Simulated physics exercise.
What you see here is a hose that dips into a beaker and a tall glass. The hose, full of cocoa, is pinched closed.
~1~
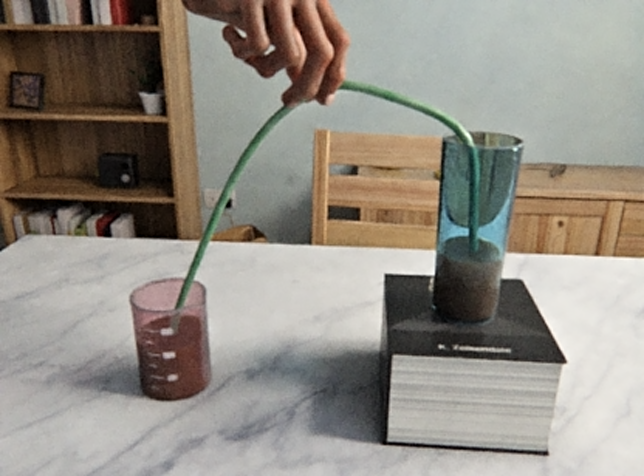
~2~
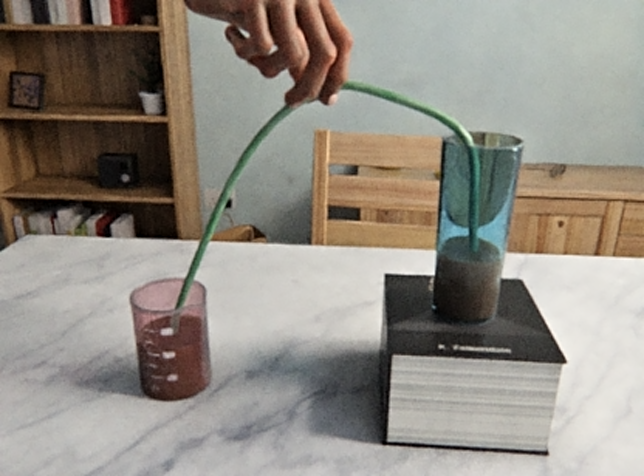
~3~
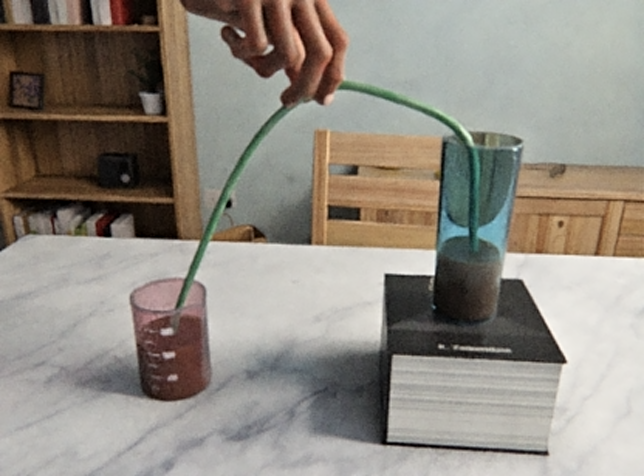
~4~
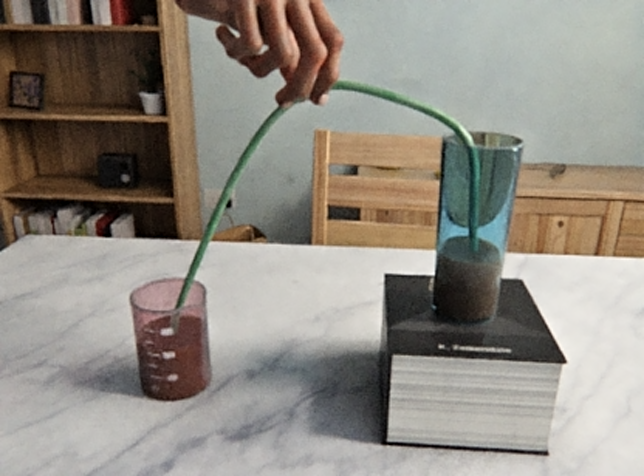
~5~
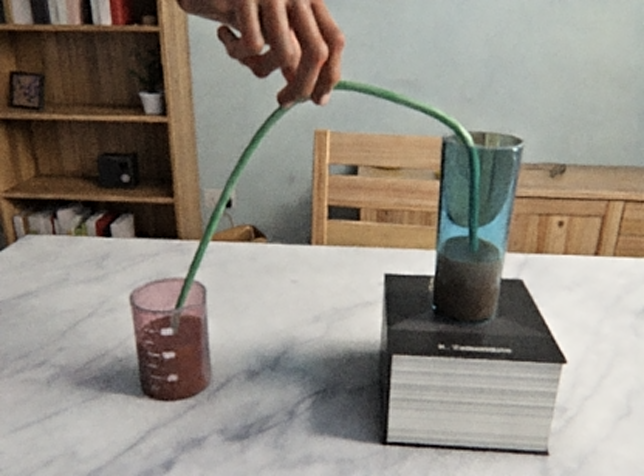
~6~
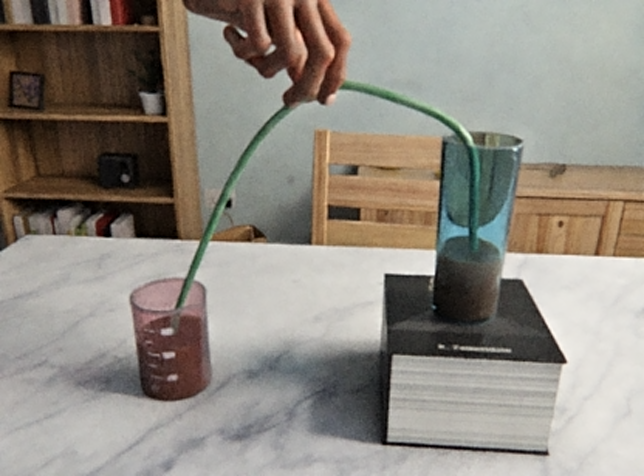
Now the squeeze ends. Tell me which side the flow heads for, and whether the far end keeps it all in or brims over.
It flows: The left side; one that fills: Keeps it all in.
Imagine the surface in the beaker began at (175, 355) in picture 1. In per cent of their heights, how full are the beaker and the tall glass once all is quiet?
Near 55 and 10 in a hundred.
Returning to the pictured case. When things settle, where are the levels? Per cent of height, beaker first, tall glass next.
Final levels, respectively: 80 per cent and 10 per cent.
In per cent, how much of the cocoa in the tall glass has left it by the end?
Reading: Close to 75 percent.
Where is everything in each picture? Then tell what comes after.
In the first picture, the hose is pinched; beaker (172, 337) about half full, on the top itself; tall glass (473, 227) about a third full, up on the thick book.
In the second picture, nothing flows; beaker about half full, surface at (172, 332); tall glass about a third full, surface at (471, 251).
In the third picture, fingers on the hose; beaker (172, 337) about half full; tall glass (473, 227) about a third full.
In the fourth picture, still shut; beaker about half full, surface at (172, 332); tall glass about a third full, surface at (471, 251).
In the fifth picture, the hose is pinched; beaker (172, 337) about half full, on the top itself; tall glass (473, 227) about a third full, up on the thick book.
In the sixth picture, nothing flows; beaker about half full, surface at (172, 332); tall glass about a third full, surface at (471, 251).
Soon after, the beaker is about two thirds full; the tall glass is about a quarter full.
Later, the beaker is about three quarters full; the tall glass is nearly empty.
In the end, the beaker is about three quarters full; the tall glass is nearly empty.
